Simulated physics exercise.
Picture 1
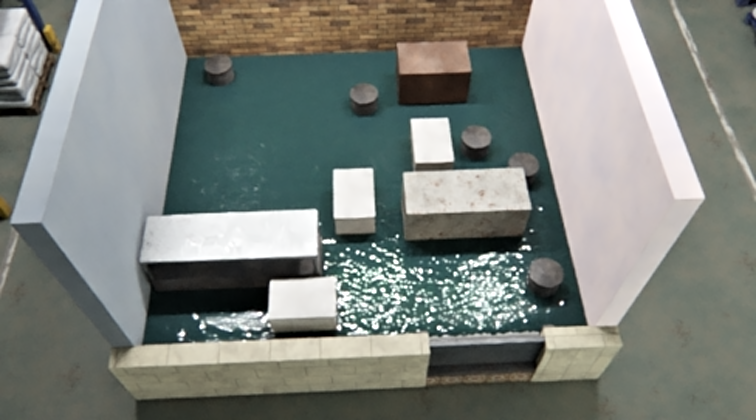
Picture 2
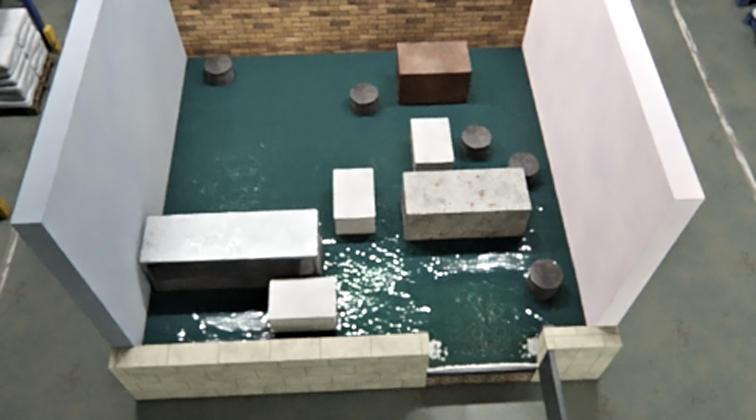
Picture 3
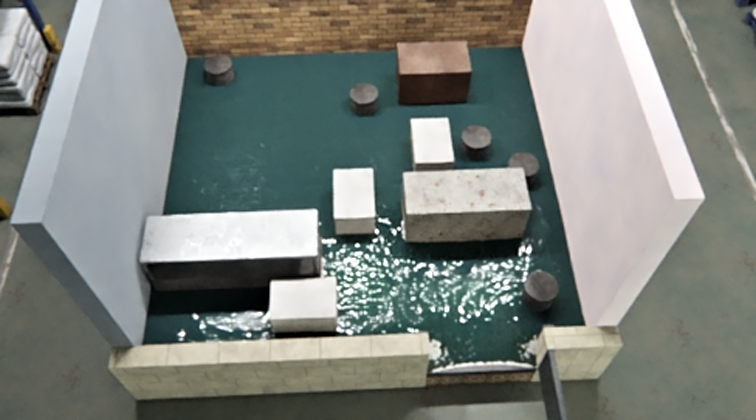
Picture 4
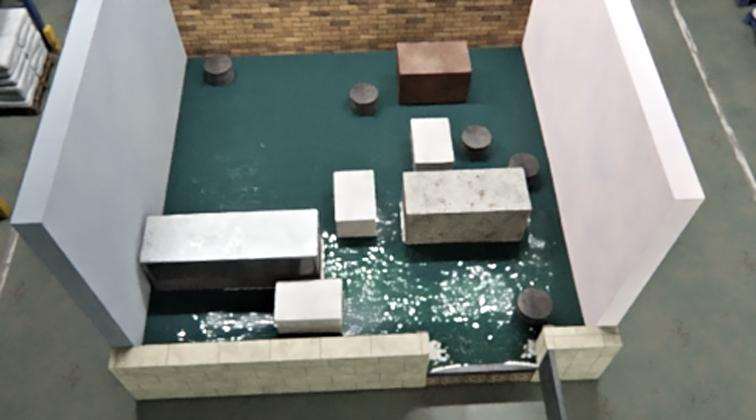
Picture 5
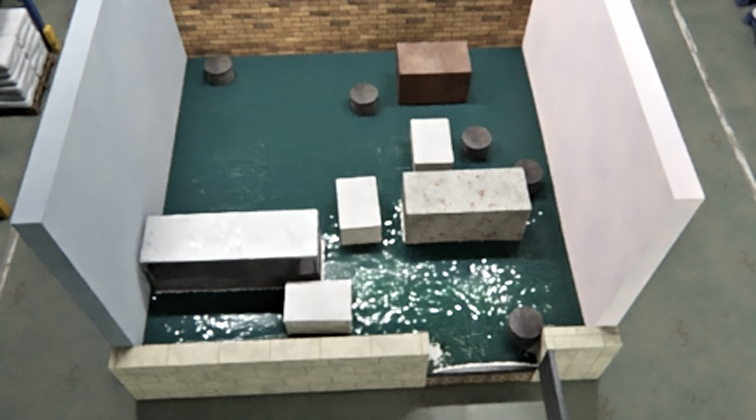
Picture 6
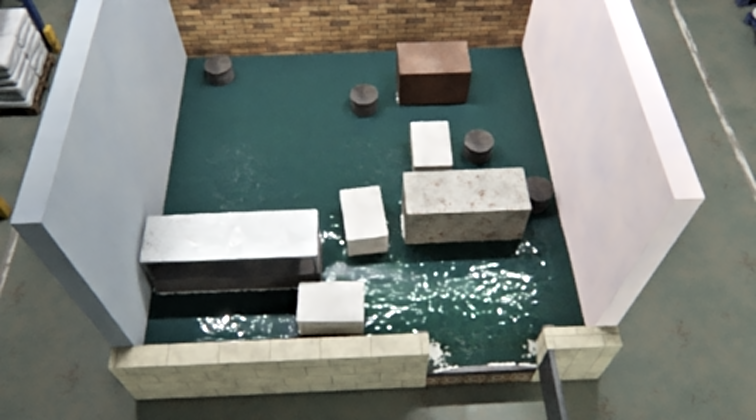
Rippling water flowed through a gap that opened in the low front wall of a flooded room, then a dark round pail drifted toward it and pale crates slid slightly right.
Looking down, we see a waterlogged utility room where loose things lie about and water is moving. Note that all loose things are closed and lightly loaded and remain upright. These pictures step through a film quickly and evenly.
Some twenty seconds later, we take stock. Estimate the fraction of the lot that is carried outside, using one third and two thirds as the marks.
By the look of it, the outflow takes one third to two thirds of the stuff.
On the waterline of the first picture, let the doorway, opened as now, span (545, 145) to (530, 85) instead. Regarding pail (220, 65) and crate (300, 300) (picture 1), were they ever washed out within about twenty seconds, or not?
So the first is retained and the second is retained.
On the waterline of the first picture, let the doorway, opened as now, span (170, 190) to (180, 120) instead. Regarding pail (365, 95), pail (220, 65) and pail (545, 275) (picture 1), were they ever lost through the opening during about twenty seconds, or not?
Item one gets away, item two gets away, item three doesn't escape.
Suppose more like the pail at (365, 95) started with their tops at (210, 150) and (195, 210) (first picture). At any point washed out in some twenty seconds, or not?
Result, in sequence: Never gets out; never gets out.
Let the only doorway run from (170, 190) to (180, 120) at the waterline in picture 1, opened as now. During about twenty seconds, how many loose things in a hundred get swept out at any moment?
Near 60 percent, give or take.
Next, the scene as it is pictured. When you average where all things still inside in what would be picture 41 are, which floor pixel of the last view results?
Around pixel (405, 159).
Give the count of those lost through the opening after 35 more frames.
The number works out to 5.
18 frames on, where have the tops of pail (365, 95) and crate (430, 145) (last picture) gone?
They'd be somewhere near (413, 139) and (468, 163).
A moment on, 1 of 8 are out; 7 afloat.
Next, 5 of 8 are out; 3 afloat.
Later, 5 of 8 are out; 3 afloat.
In the end, 5 of 8 are out; 3 afloat.
